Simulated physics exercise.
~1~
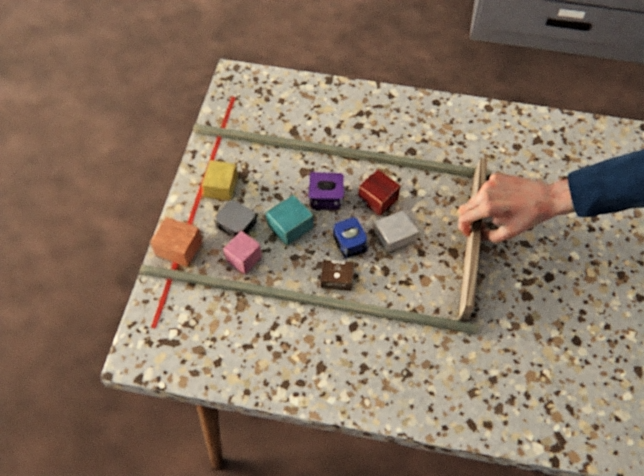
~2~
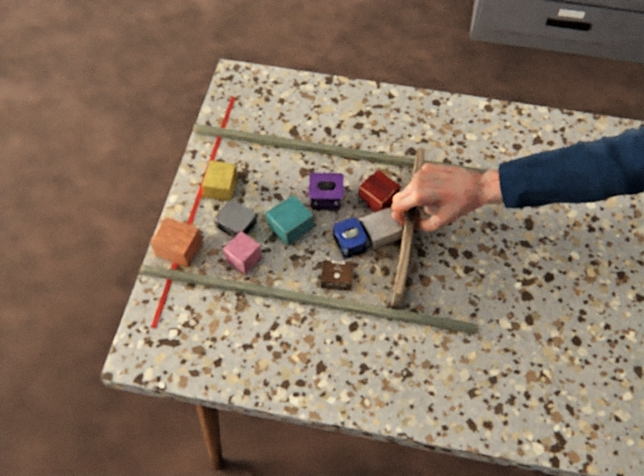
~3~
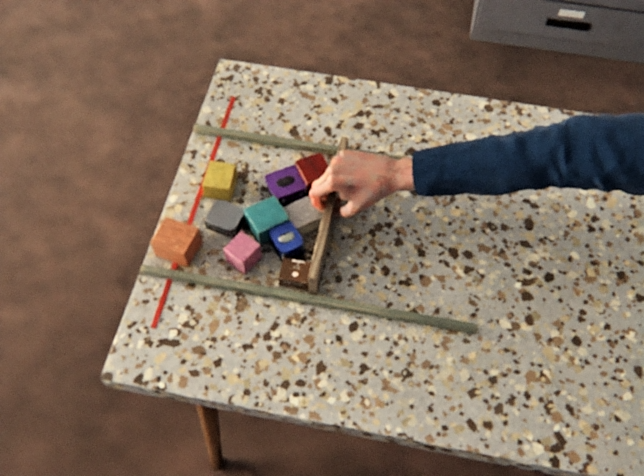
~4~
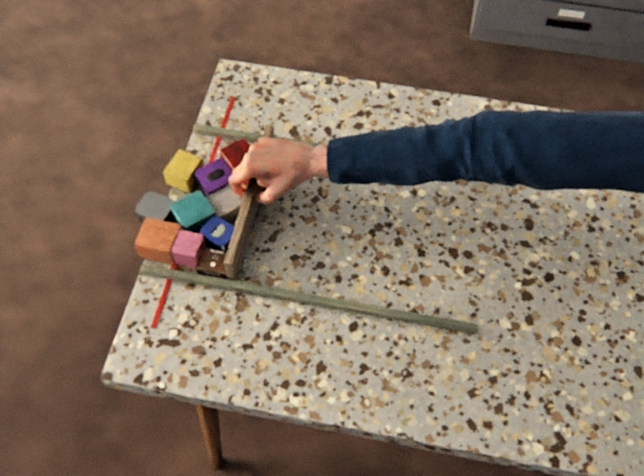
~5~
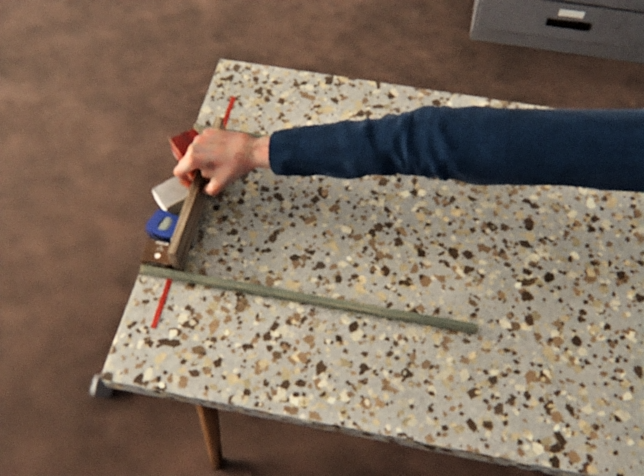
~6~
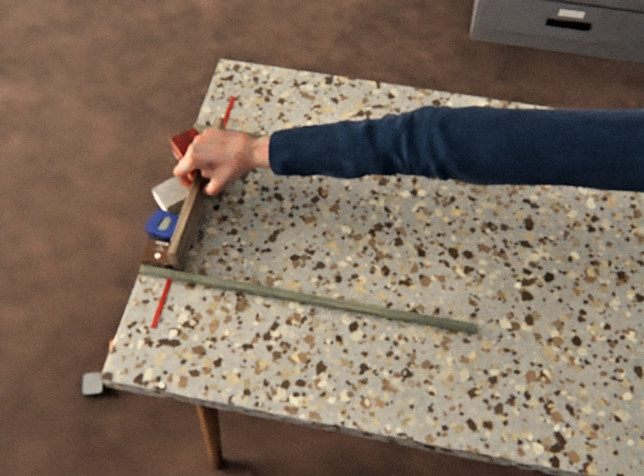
On a speckled table, a hand slides a board left, pushing several colourful blocks off the end.
